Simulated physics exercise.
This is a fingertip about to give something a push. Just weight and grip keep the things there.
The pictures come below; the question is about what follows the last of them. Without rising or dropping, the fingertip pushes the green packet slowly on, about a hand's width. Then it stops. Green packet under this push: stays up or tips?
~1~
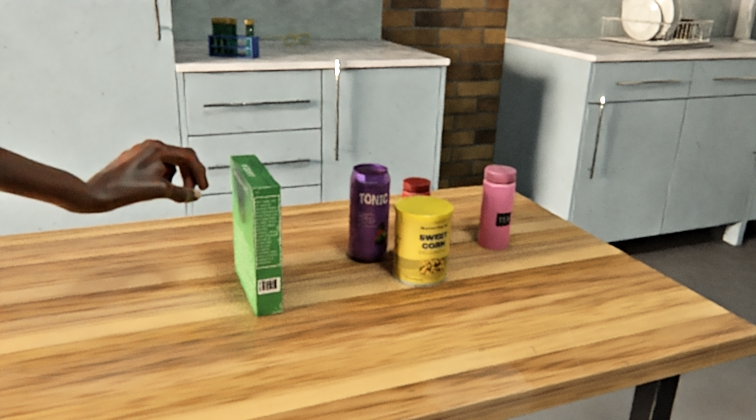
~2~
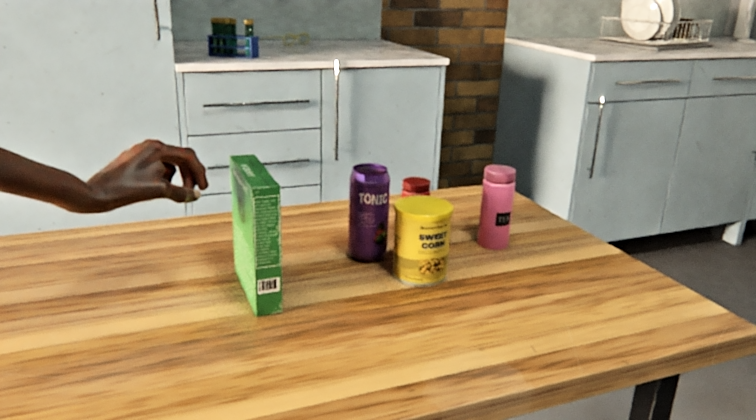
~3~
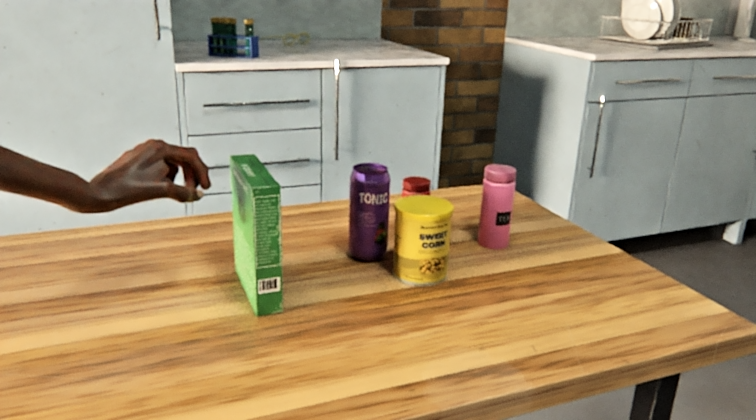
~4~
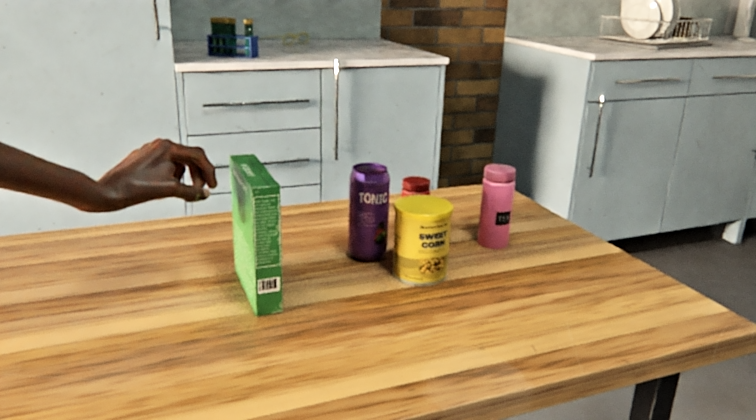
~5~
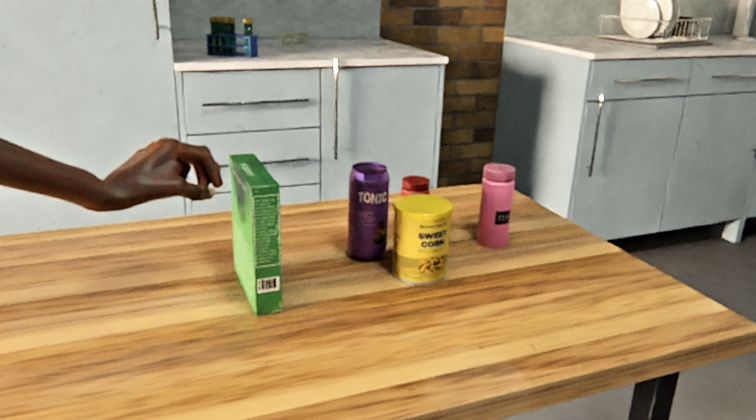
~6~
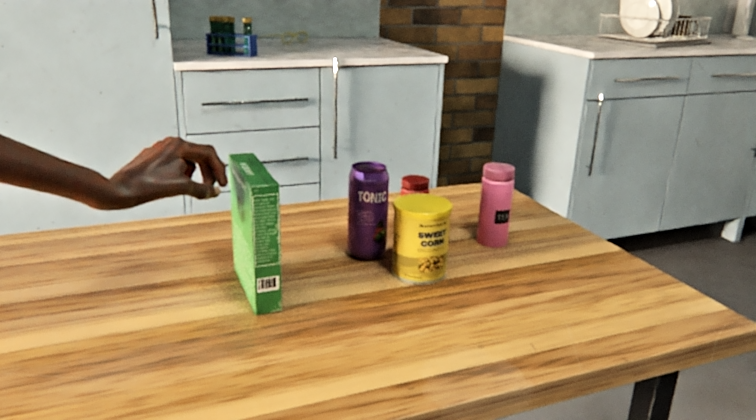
Comes down.
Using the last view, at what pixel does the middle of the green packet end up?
The object ends up somewhere near (311, 267).
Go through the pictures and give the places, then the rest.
The first picture shows green packet (256, 233).
The second picture shows green packet (255, 232).
The third picture shows green packet (256, 232).
The fourth picture shows green packet (255, 232).
The fifth picture shows green packet (255, 232).
The sixth picture shows green packet (255, 231).
Then, 0.60 s after the last picture, green packet tipped 23° from how it was near (281, 227).
Then, 0.80 s after the last picture, green packet tipped 70° from how it was near (313, 248).
Then, 1.00 s after the last picture, green packet on its side near (311, 267).
Then, 1.50 s after the last picture, green packet resting near (311, 267).
At rest, tipped over on the table, green packet. Seen from the same camera at the end, green packet near (311, 267).
